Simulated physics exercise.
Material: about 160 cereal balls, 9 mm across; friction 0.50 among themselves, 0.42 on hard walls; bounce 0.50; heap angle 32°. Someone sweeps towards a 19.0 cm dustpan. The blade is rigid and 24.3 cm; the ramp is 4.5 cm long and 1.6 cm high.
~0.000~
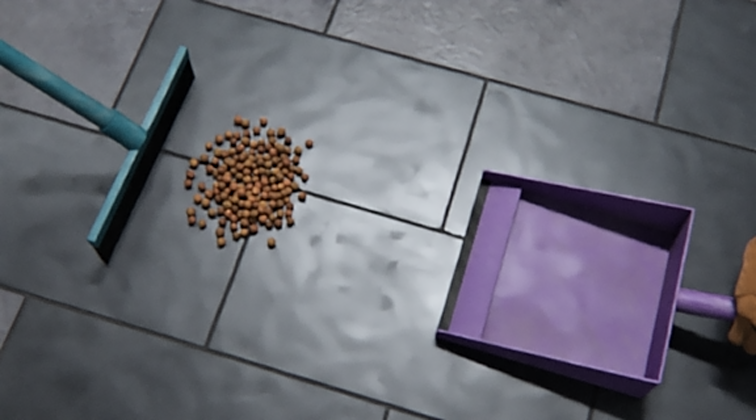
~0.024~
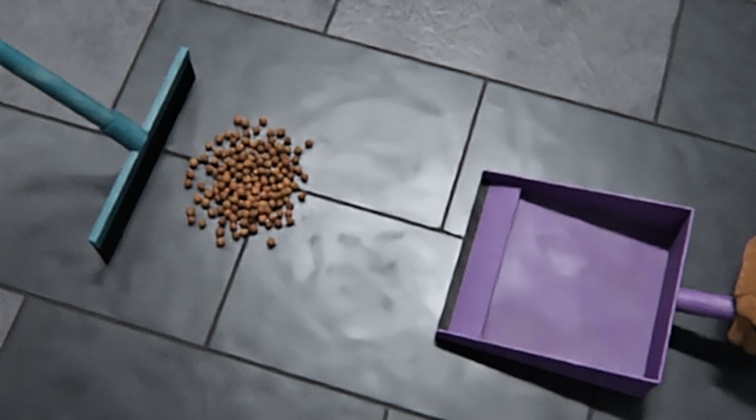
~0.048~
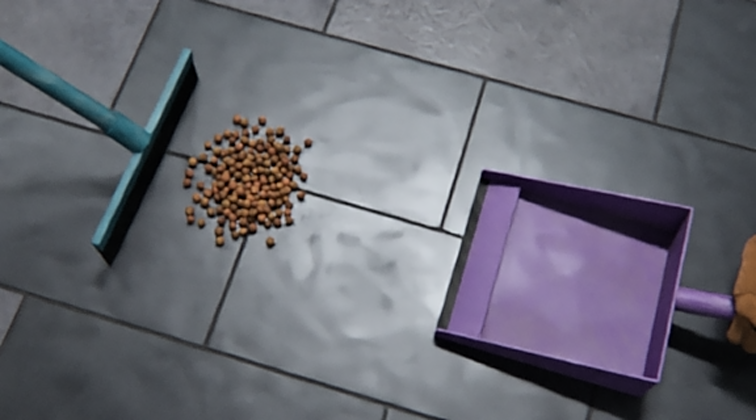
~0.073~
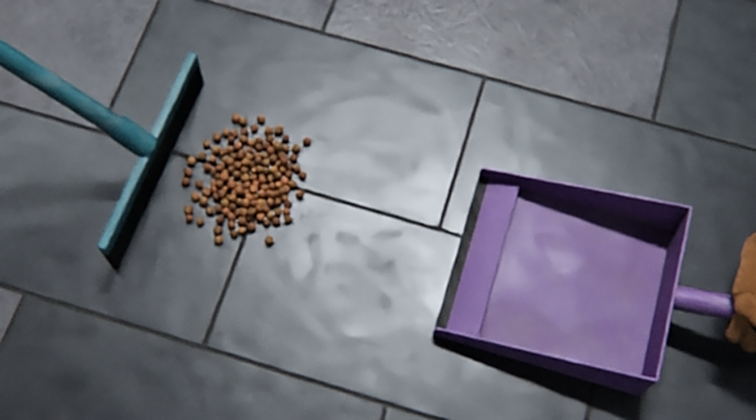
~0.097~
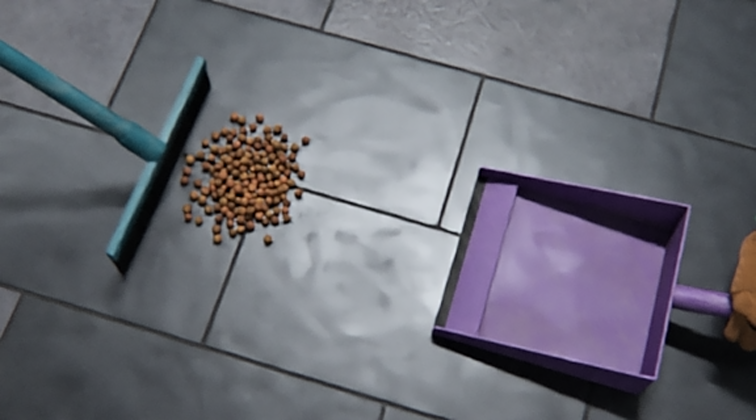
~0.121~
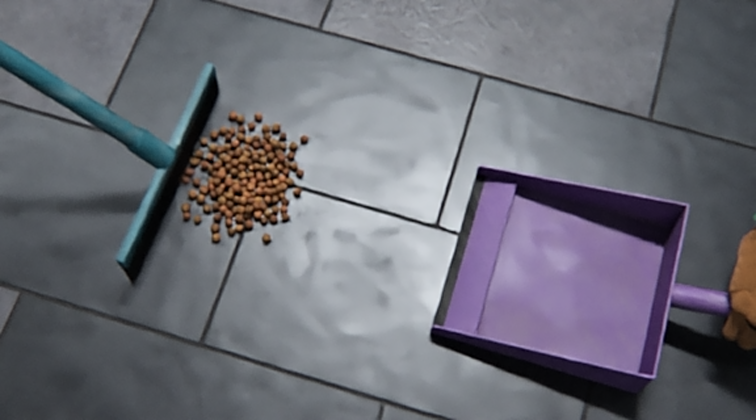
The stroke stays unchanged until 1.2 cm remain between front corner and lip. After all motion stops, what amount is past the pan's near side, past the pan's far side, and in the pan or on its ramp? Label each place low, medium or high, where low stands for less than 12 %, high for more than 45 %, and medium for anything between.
Near side: Medium. Far side: Low. Pan: Medium.
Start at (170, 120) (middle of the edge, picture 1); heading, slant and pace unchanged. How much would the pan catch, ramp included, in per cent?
Around 40 %.
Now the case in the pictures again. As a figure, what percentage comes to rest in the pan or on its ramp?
Roughly 25 percent.
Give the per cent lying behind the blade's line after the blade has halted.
Near 25 percent, give or take.
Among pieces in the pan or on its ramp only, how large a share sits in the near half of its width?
Some 90 per cent.
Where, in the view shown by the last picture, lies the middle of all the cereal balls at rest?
At about (448, 285).
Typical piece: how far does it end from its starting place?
It comes to some 26 cm.
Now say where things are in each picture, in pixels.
Blade from (95, 242) to (184, 55), moved 0.0 cm, 0 of the pieces shifted so far; middle of the pieces at (247, 180); pan at (575, 289), in the first frame.
Blade from (96, 242) to (185, 56), moved 0.2 cm, 0 of the pieces shifted so far; middle of the pieces at (247, 180), in the second frame.
Blade from (99, 245) to (188, 57), moved 0.7 cm, 0 of the pieces shifted so far; middle of the pieces at (246, 179), in the third frame.
Blade from (105, 249) to (194, 61), moved 1.7 cm, 0 of the pieces shifted so far; middle of the pieces at (245, 178), in the fourth frame.
Blade from (113, 255) to (201, 66), moved 3.0 cm, 0 of the pieces shifted so far; middle of the pieces at (243, 177), in the fifth frame.
Blade from (123, 262) to (211, 71), moved 4.5 cm, 2 of the pieces shifted so far; middle of the pieces at (242, 176); pan at (570, 284). Its pace works out near 0.64 m/s, heading 19 degrees towards the viewer's side, in the sixth frame.
After 0.37 s, middle of the blade 16 cm from the lip; 0 % over the lip, far side 5 %, near side 5 %.
After 0.53 s, middle of the blade 7 cm from the lip; 0 % over the lip, far side 5 %, near side 15 %.
Then, at 0.81 s, middle of the blade 2 cm from the lip; 30 % over the lip, far side 5 %, near side 25 %.
In the end, at 1.3 s, near side 25 %, far side 5 %, pan 25 %, in front of the lip or behind the blade 40 %.
